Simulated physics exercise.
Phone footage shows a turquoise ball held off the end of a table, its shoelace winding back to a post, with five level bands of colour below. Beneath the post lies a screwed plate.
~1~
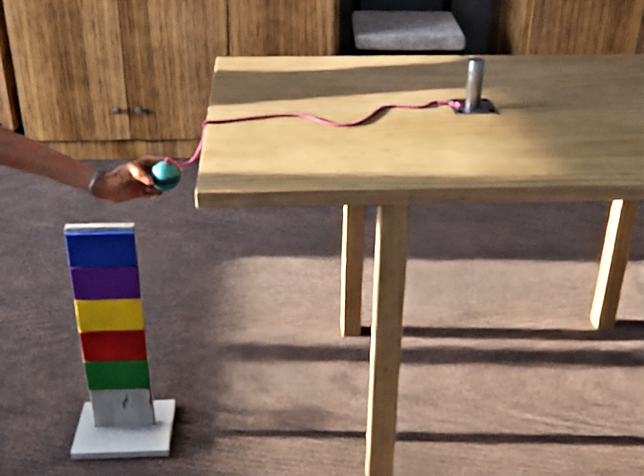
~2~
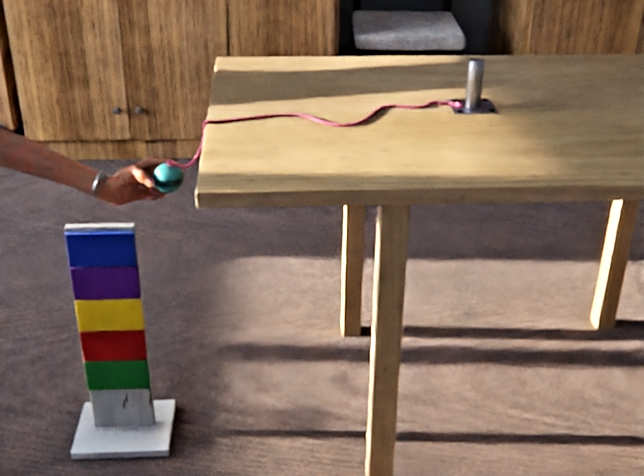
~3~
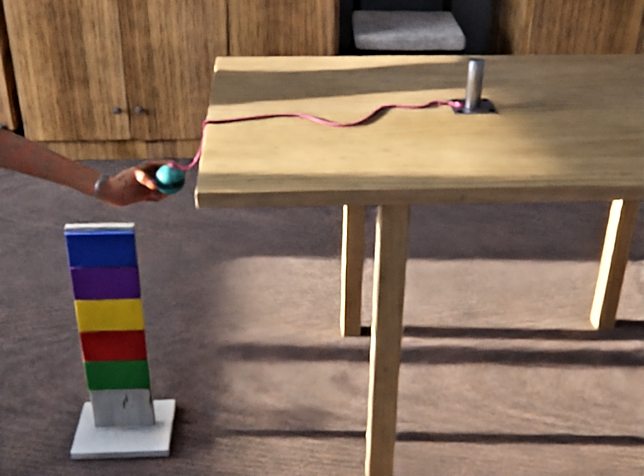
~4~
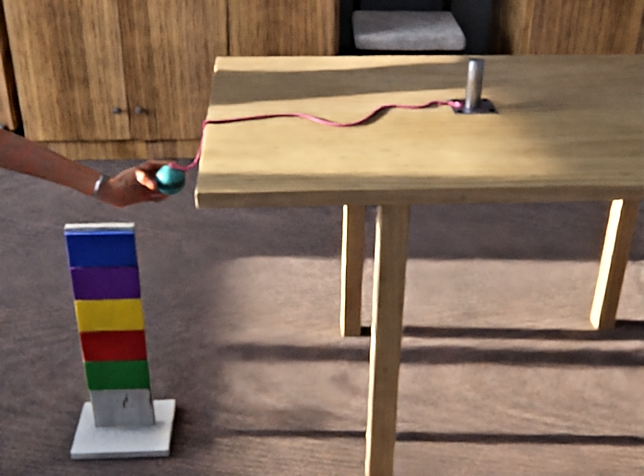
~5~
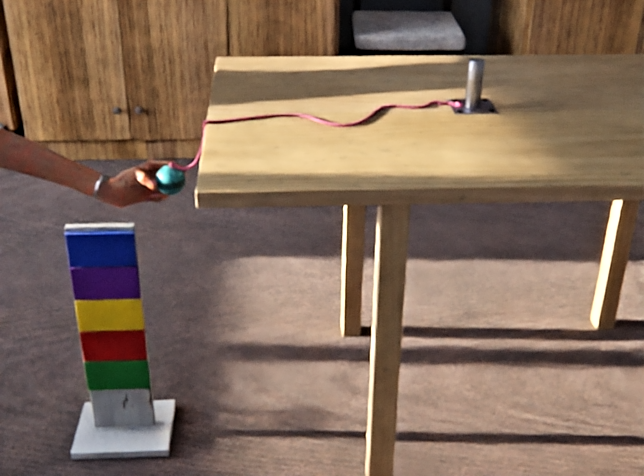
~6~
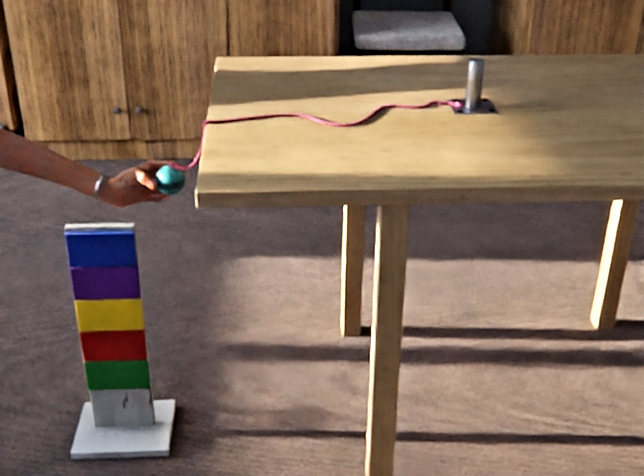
Off the left end of a wooden table, a hand held a turquoise ball tied by a pinkish lace to a post, shifted it very slightly, then kept still beside a stack of coloured bands.
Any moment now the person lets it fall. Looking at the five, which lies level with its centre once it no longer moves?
The blue one lies level with its centre.
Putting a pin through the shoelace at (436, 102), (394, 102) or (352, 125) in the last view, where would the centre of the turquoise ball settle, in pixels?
Per try (px, approx.): (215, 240); (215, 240); (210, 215).
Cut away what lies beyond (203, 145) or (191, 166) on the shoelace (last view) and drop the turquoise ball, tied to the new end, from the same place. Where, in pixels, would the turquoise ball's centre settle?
Around (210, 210) for the first cut and around (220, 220) for the second.
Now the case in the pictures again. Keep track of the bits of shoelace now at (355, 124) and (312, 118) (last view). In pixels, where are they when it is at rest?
Final positions are (313, 116) and (263, 119), in that order.
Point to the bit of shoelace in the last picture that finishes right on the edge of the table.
It's near (257, 117) in the last picture.
Soon after, ball near (228, 242); level with blue.
Then, ball near (192, 248); level with blue.
At rest, ball near (214, 249); level with blue. Its middle rests at the blue band.
